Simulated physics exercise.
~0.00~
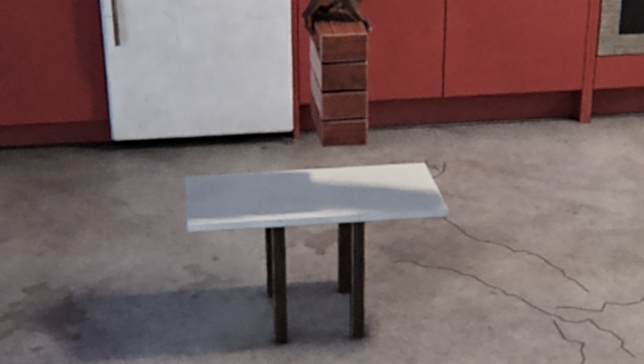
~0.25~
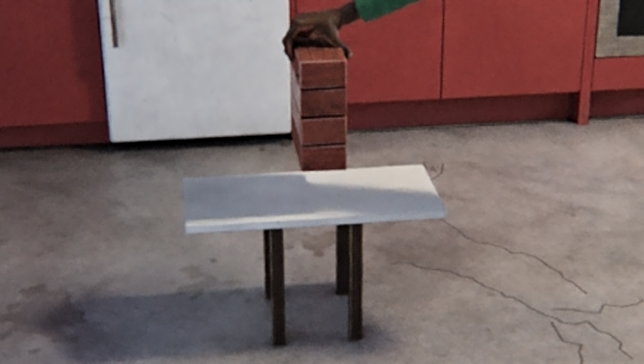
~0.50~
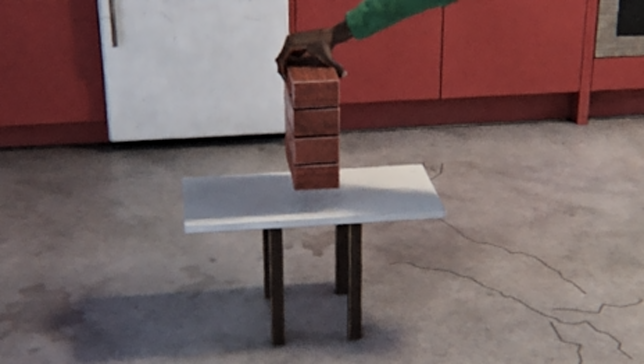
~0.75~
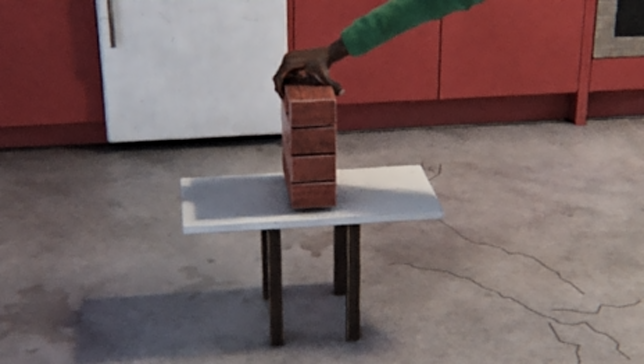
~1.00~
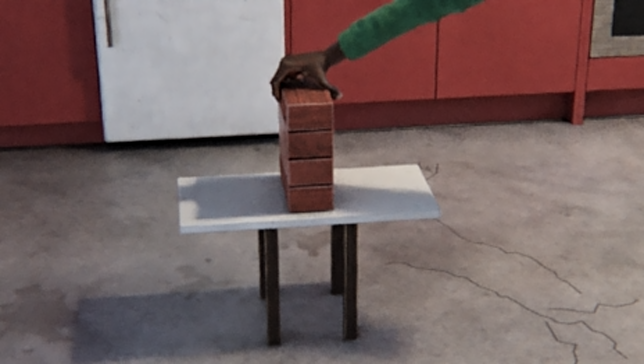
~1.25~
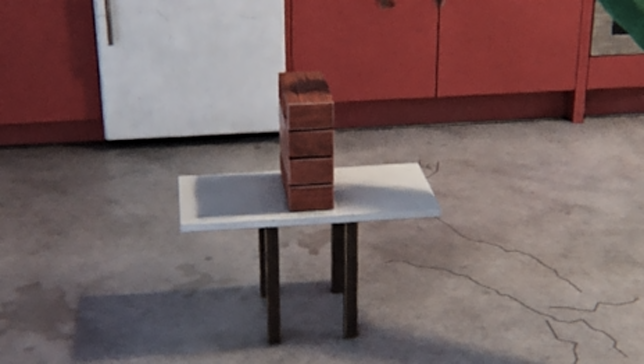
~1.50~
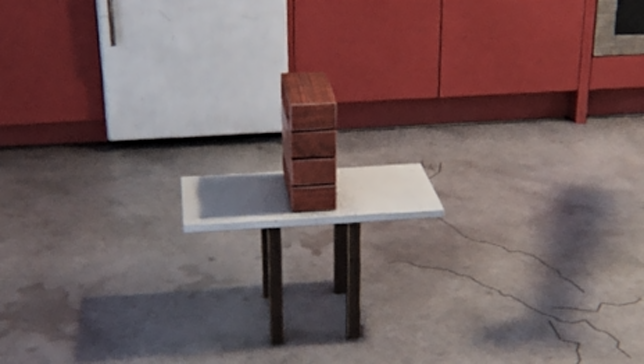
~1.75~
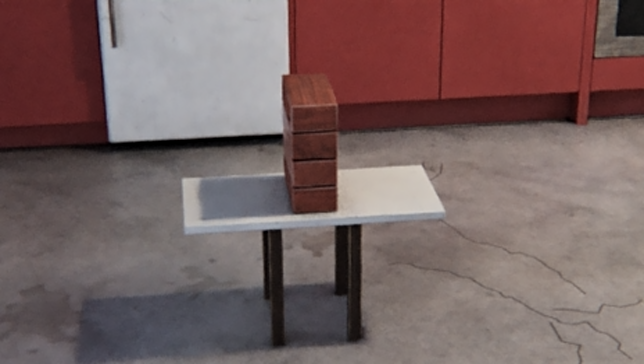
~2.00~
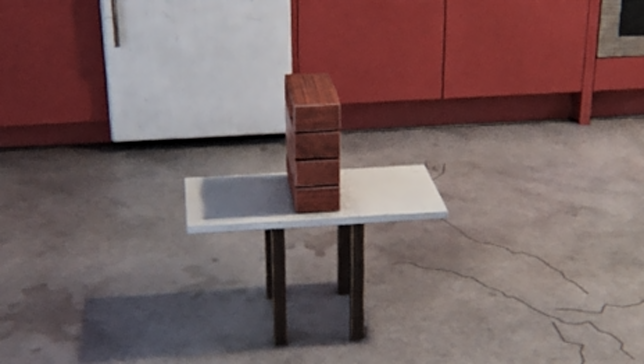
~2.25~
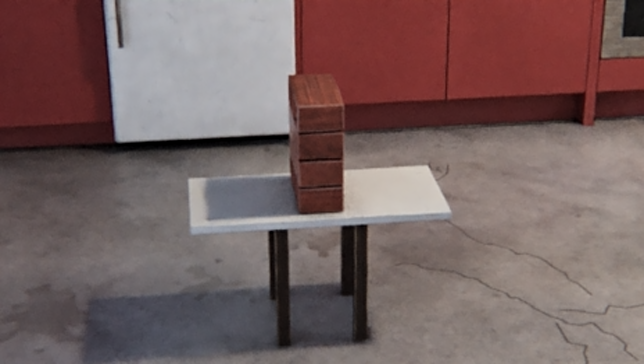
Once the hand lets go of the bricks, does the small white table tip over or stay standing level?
The small white table stays standing flat on its feet, with the bricks still stacked on top.
